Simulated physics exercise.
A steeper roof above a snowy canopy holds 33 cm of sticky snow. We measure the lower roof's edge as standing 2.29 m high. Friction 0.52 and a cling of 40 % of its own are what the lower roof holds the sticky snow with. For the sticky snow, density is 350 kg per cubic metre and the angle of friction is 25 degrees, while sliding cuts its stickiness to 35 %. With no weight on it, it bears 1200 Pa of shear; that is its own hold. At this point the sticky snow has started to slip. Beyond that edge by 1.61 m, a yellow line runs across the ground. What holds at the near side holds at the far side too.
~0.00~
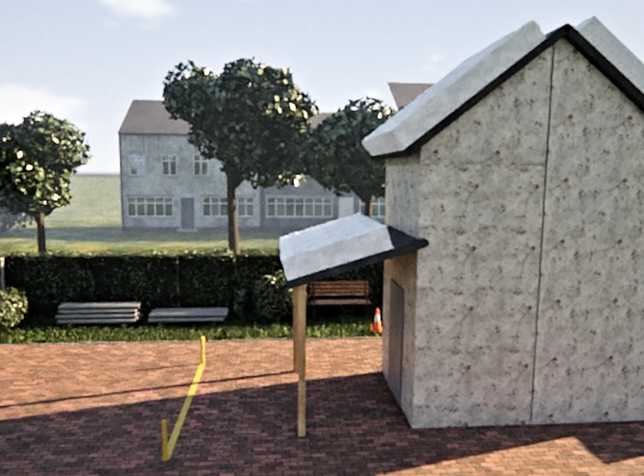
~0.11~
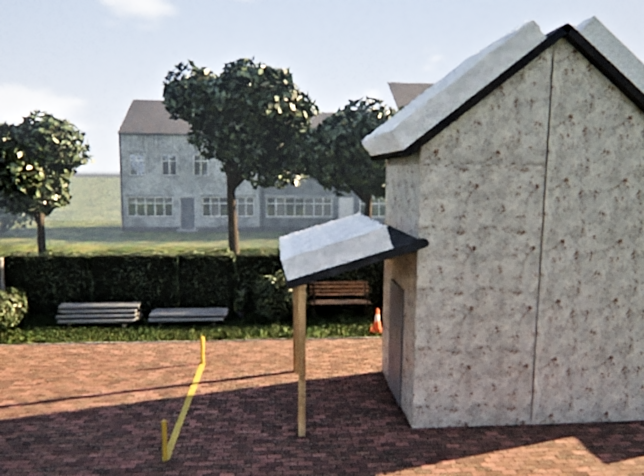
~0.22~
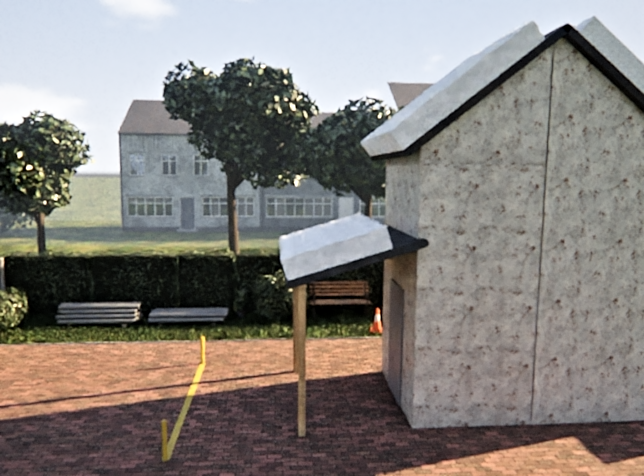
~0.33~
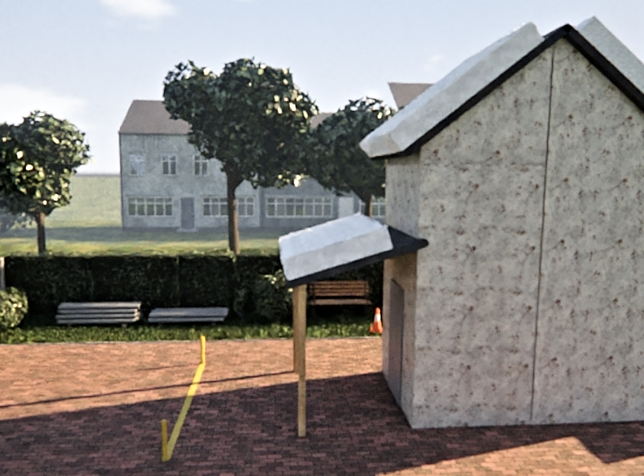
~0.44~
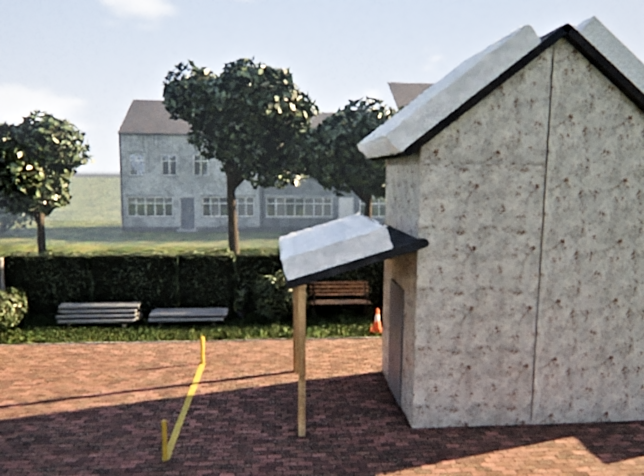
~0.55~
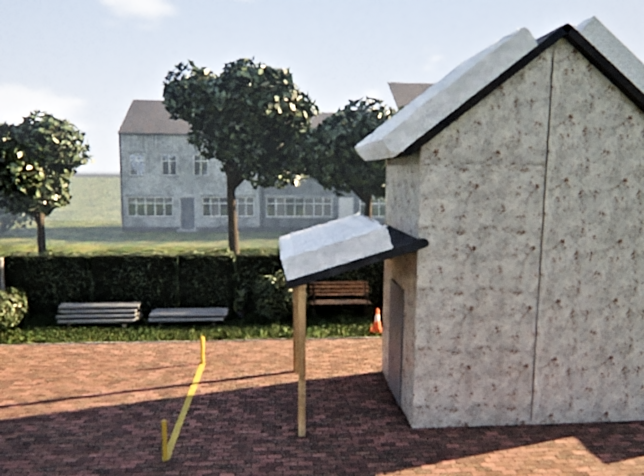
A thick white slab of snow on the steep upper roof creeps slowly down its left slope, its lower end edging slightly past the dark eave in one piece, while the camera stays still. The speckled grey building stands at right, its snow-covered canopy resting on wooden posts above red brick paving marked with a yellow line. Behind are a hedge, benches, an orange cone, trees and a long pale house.
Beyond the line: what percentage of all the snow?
I would say close to 5 percent.
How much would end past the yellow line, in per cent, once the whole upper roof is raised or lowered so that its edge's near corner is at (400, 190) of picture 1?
0 %.
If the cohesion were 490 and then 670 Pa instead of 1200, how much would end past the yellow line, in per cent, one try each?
30 %, then 25 %.
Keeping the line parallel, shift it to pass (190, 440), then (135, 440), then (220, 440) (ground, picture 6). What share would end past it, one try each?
The three tries give 10 %, 1 % and 20 % in turn.
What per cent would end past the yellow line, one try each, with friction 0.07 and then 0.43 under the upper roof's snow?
First some 40 %, after that some 16 %.
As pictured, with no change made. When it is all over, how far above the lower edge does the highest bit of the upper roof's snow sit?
I'd put it at around 1.1 m up.
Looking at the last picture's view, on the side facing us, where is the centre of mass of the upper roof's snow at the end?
The middle sits at about (269, 341).
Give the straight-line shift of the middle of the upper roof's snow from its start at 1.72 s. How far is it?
Straight-line shift: Roughly 1.8 m.
After 1.09 s, none is below the lower edge and 0 % is past the line.
After 1.72 s, none is below the lower edge and 0 % is past the line.
After 2.36 s, none is below the lower edge and 0 % is past the line.
After 3.00 s, 28 % is below the lower edge and 0 % is past the line.
After 4.20 s, 41 % is below the lower edge and 5 % is past the line.
